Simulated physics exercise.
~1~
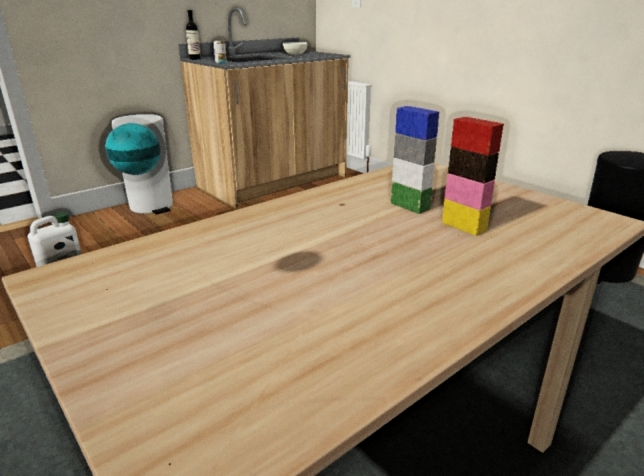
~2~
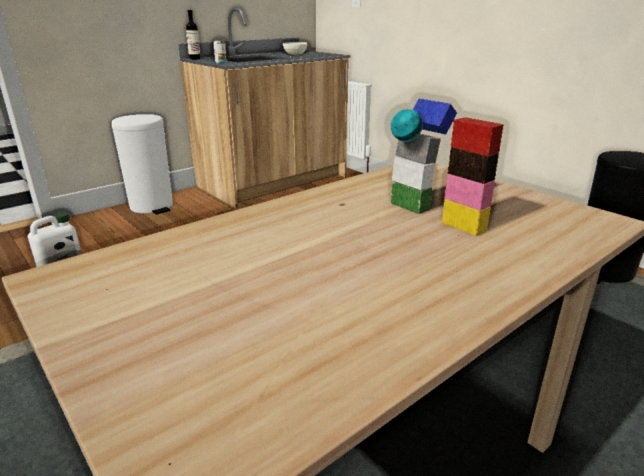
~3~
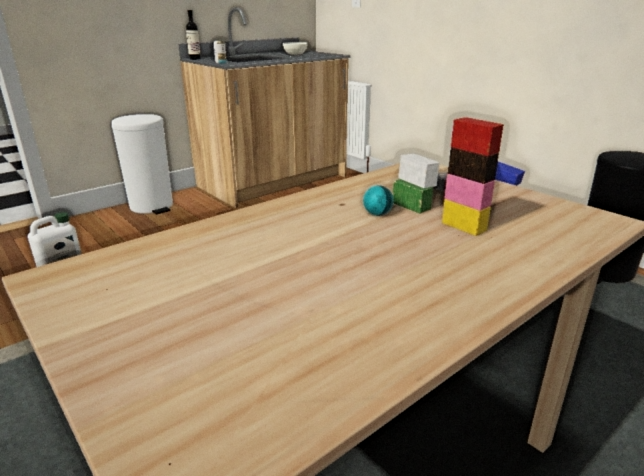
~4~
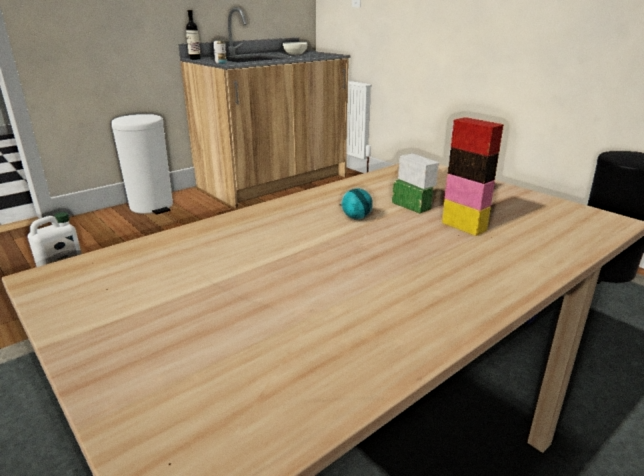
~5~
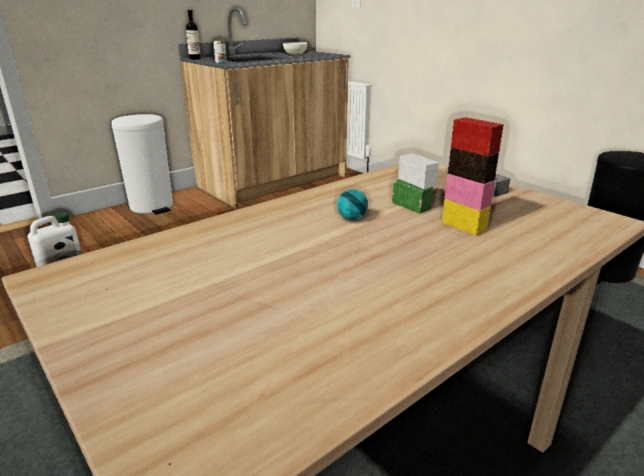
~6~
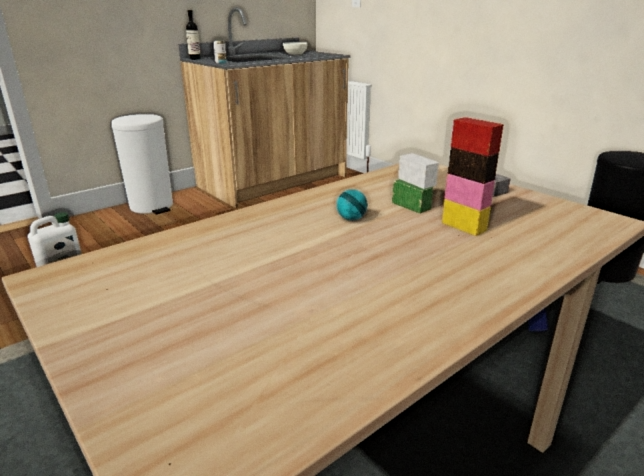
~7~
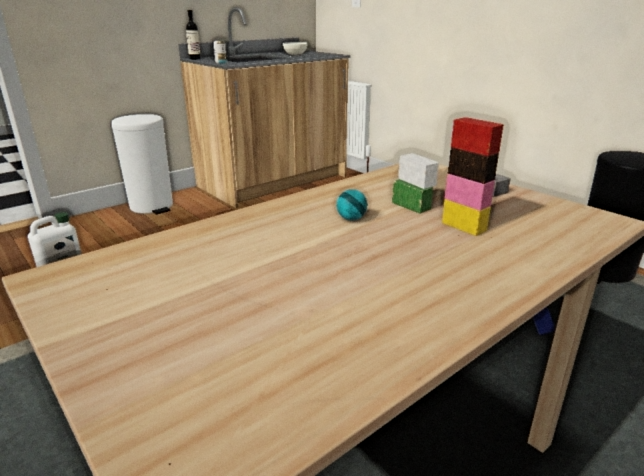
A turquoise ball flies in from the left and strikes the top of the left stack, knocking the blue block off the table and the grey block down behind the other stack, then settles on the tabletop while the white, green and right-hand blocks stay stacked.
